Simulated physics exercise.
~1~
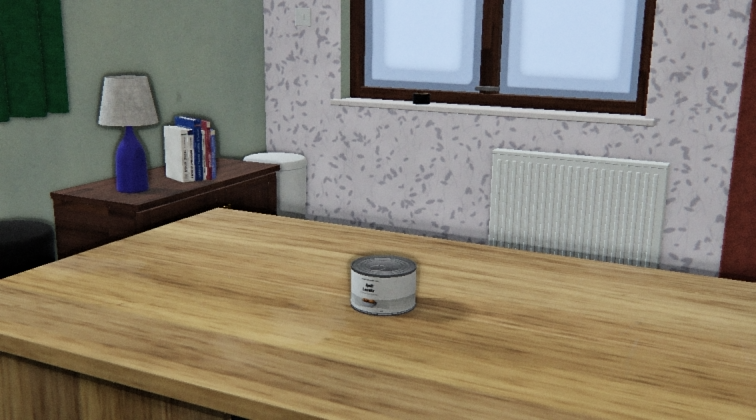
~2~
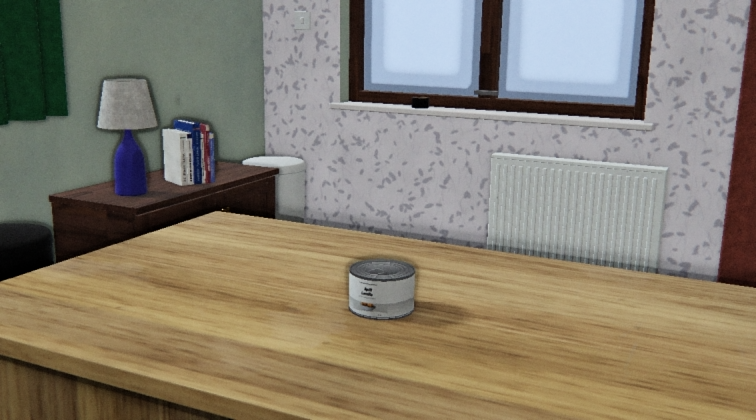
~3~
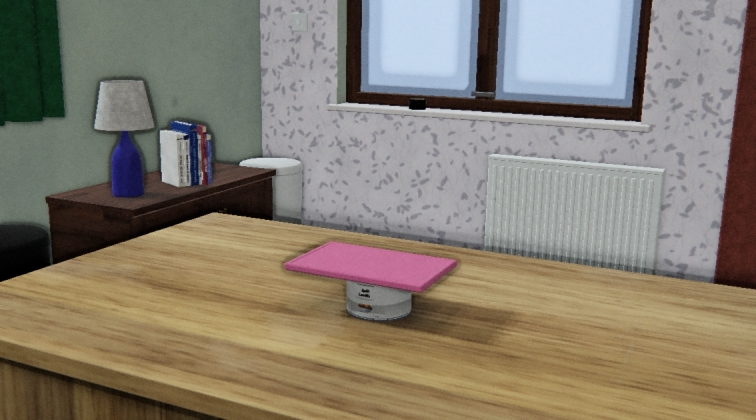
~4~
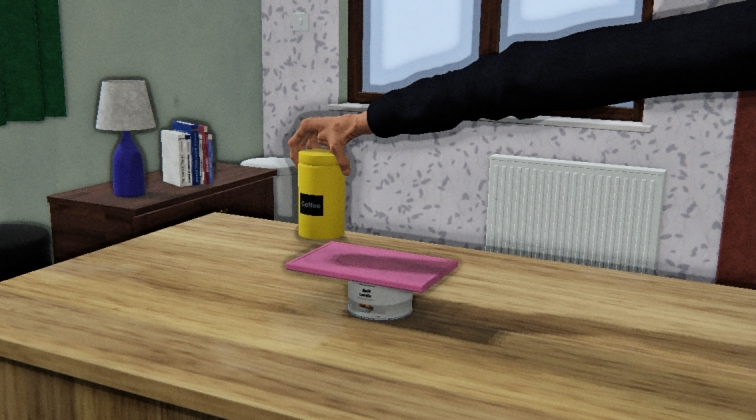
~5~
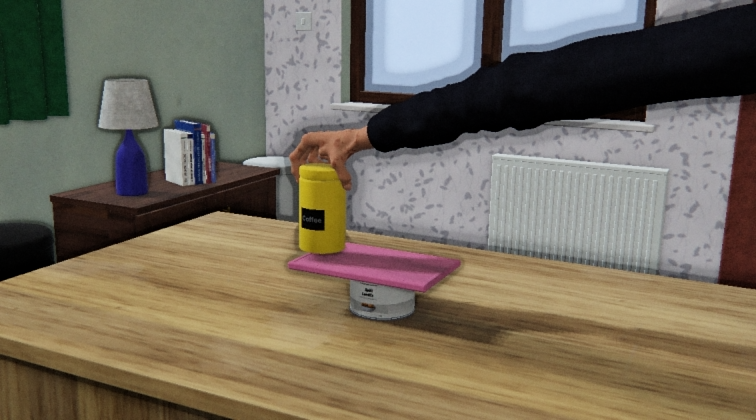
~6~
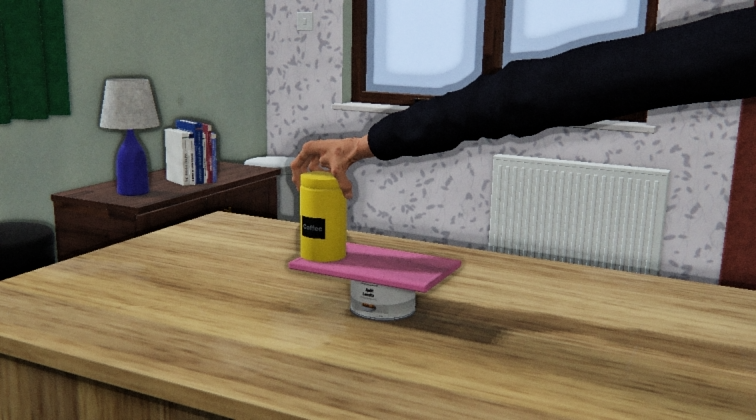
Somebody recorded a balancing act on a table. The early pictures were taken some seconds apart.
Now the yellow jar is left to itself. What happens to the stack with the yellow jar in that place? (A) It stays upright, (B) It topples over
Option B: It topples over.
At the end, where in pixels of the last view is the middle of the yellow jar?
I'd point to roughly (250, 271).
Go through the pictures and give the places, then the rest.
In the first picture, the last thing is not in view yet.
In the second picture, the last thing is not in view yet.
In the third picture, the last thing is not in view yet; pink lid (372, 265).
The fourth picture shows still above its spot; yellow jar (322, 193); pink lid (373, 265).
The fifth picture shows still above its spot; yellow jar (323, 208); pink lid (375, 264).
The sixth picture shows in place under the hand; yellow jar (324, 216); pink lid (376, 265).
Then, 0.30 s on from there, yellow jar now fallen; pink lid turned 41° from how it was put.
Then, 0.40 s on from there, pink lid turned 64° from how it was put.
Then, 0.80 s on from there, pink lid turned 17° from how it was put.
Then, 1.60 s on from there, pink lid turned 24° from how it was put.
In the end, fallen, yellow jar; moved from the start, pink lid; white tub unmoved. At the end, from the last picture's camera, yellow jar near (250, 270). The stack comes apart.
